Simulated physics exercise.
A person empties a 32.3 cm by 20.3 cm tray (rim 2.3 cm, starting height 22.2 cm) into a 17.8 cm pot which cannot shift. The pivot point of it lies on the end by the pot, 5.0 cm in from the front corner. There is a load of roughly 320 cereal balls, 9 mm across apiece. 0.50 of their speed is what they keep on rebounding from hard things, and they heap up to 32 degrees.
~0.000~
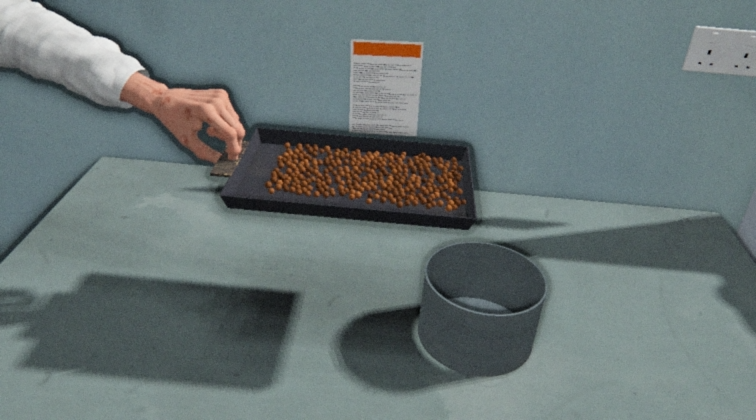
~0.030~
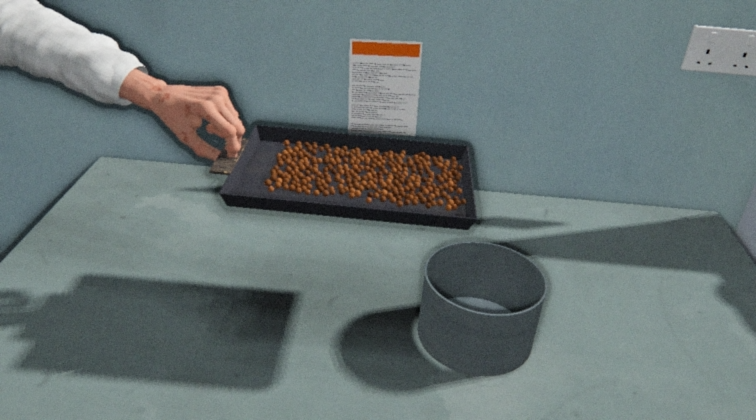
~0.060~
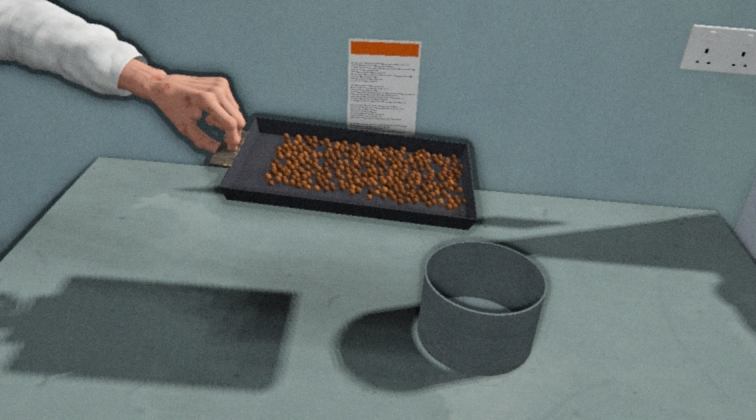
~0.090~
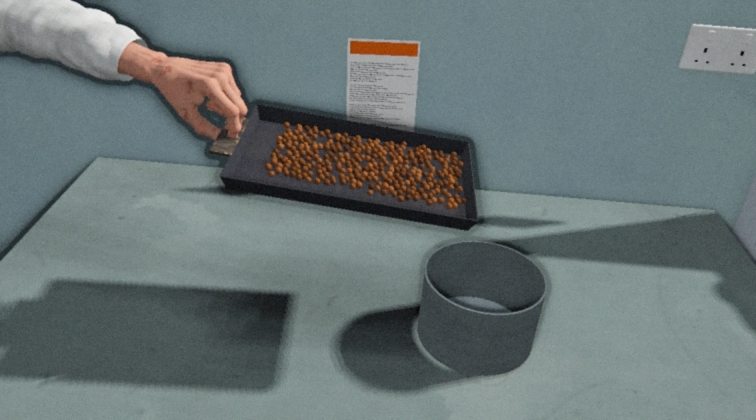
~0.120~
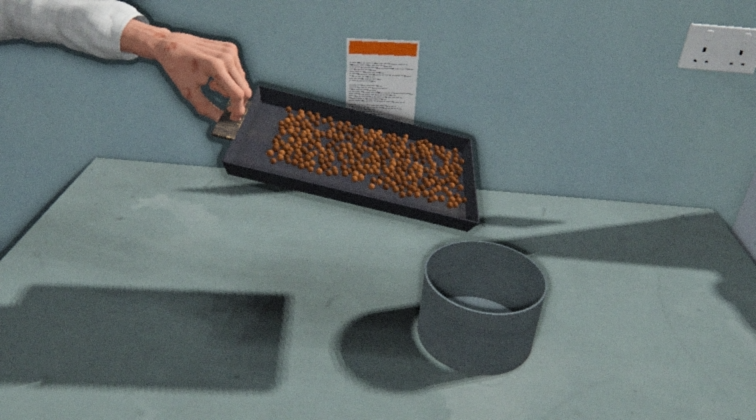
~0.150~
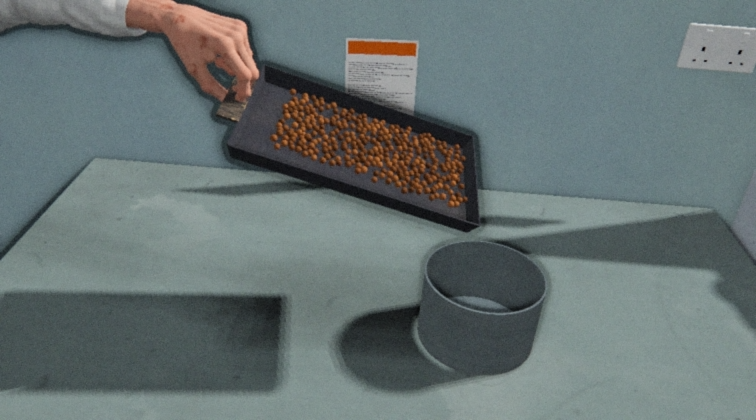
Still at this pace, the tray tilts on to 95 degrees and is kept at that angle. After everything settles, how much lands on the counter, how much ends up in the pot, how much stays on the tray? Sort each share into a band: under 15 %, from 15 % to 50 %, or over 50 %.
Counter: From 15 % to 50 %; pot: Over 50 %; tray: Under 15 %.
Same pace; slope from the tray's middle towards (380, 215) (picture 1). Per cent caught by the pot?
Near 30 percent, give or take.
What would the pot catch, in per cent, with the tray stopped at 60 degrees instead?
Estimated share: About 35 %.
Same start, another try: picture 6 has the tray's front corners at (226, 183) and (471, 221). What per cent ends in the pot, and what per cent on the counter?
Pot 40; counter 60.
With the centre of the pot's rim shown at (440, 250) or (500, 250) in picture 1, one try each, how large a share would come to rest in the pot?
In order, about 0 and about 10 per cent.
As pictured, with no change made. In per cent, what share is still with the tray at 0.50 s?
It's roughly 100 percent.
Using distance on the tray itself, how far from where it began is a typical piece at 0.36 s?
Around 2 centimetres.
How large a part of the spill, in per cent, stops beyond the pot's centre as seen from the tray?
That comes to roughly 100 percent.
After 0.36 s, tilt 58 degrees; the tray holds 100 %, the pot 0 %.
Then, at 0.50 s, tilt 85 degrees; the tray holds 100 %, the pot 0 %.
After 0.76 s, tilt 95 degrees; the tray holds 0 %, the pot 60 %.
In the end, at 1.5 s, counter 35 %, pot 65 %, tray 0 %.
